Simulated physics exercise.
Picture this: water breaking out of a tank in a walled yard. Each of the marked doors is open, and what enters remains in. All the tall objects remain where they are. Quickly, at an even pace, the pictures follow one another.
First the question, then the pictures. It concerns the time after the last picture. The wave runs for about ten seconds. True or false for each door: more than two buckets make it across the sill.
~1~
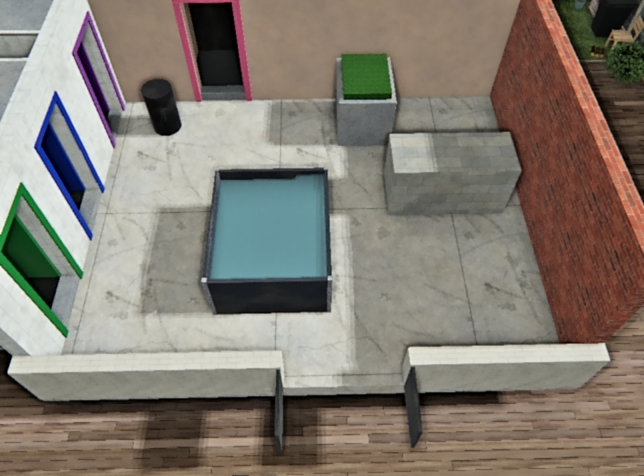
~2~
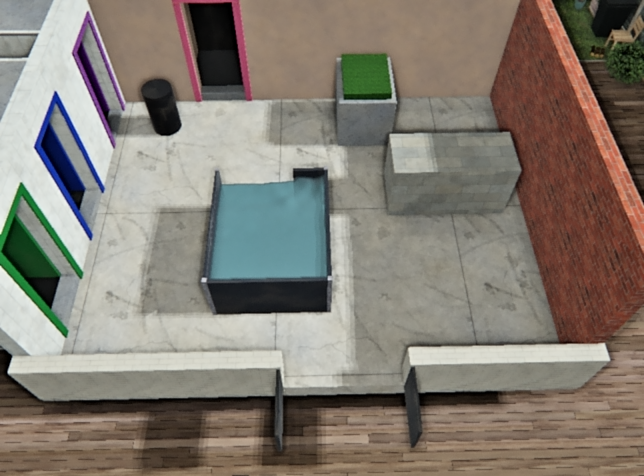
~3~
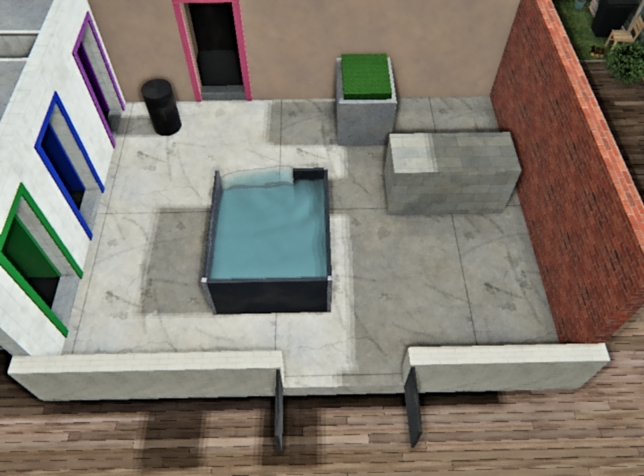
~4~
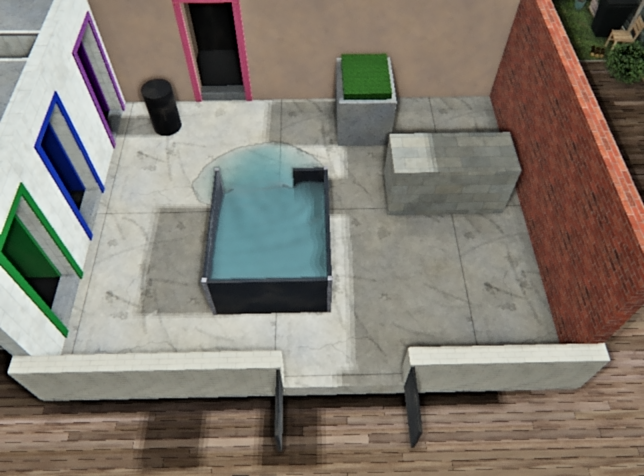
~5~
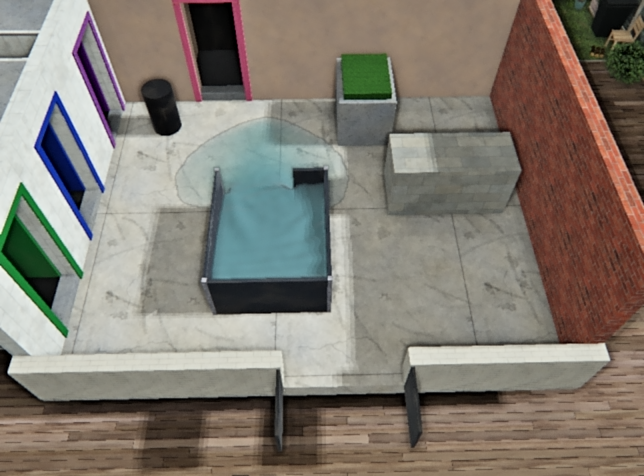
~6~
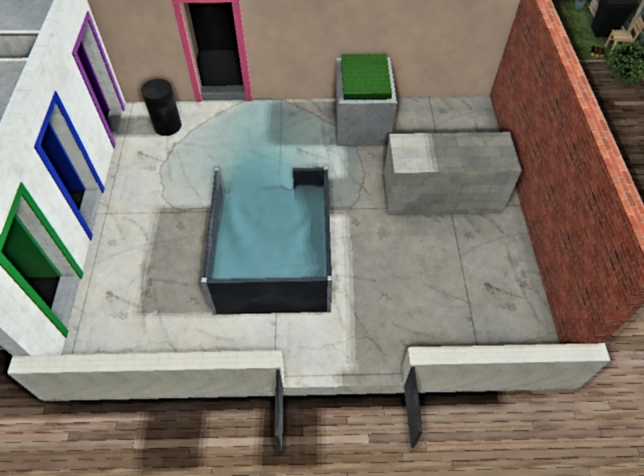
Pink door: True; blue door: False; purple door: True; green door: False.
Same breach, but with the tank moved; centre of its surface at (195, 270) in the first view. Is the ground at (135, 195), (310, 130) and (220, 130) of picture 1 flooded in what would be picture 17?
Log: Flood; flood; flood.
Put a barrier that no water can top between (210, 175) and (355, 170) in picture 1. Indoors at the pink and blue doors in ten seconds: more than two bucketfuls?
Note: Pink remains short, blue crosses the line.
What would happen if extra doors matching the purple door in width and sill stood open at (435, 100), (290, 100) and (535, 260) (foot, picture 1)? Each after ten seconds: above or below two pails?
Taking the new doors in the order given: The first comes up short, the second tops it, the third comes up short.
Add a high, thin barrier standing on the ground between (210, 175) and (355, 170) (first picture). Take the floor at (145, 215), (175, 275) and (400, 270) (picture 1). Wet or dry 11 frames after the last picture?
Results in order: Swamped / bone-dry / swamped.
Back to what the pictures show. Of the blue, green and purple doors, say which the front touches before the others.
Result: The one in purple is first.
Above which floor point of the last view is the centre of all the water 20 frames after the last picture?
Point: (254, 175).
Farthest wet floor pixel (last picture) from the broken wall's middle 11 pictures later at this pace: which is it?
Farthest reach: (464, 101).
A moment on, water covers 25 % of the floor; the pink door over two buckets in, the blue door not reached, the purple door wet at the sill, nothing in, the green door not reached.
Next, water covers 30 % of the floor; the pink door far over two buckets in, the blue door wet at the sill, nothing in, the purple door over two buckets in, the green door not reached.
Then, water covers 40 % of the floor; the pink door far over two buckets in, the blue door wet at the sill, nothing in, the purple door far over two buckets in, the green door not reached.
Later, water covers 75 % of the floor; the pink door far over two buckets in, the blue door wet at the sill, nothing in, the purple door far over two buckets in, the green door wet at the sill, nothing in.
In the end, water covers 90 % of the floor; the pink door far over two buckets in, the blue door wet at the sill, nothing in, the purple door far over two buckets in, the green door wet at the sill, nothing in.
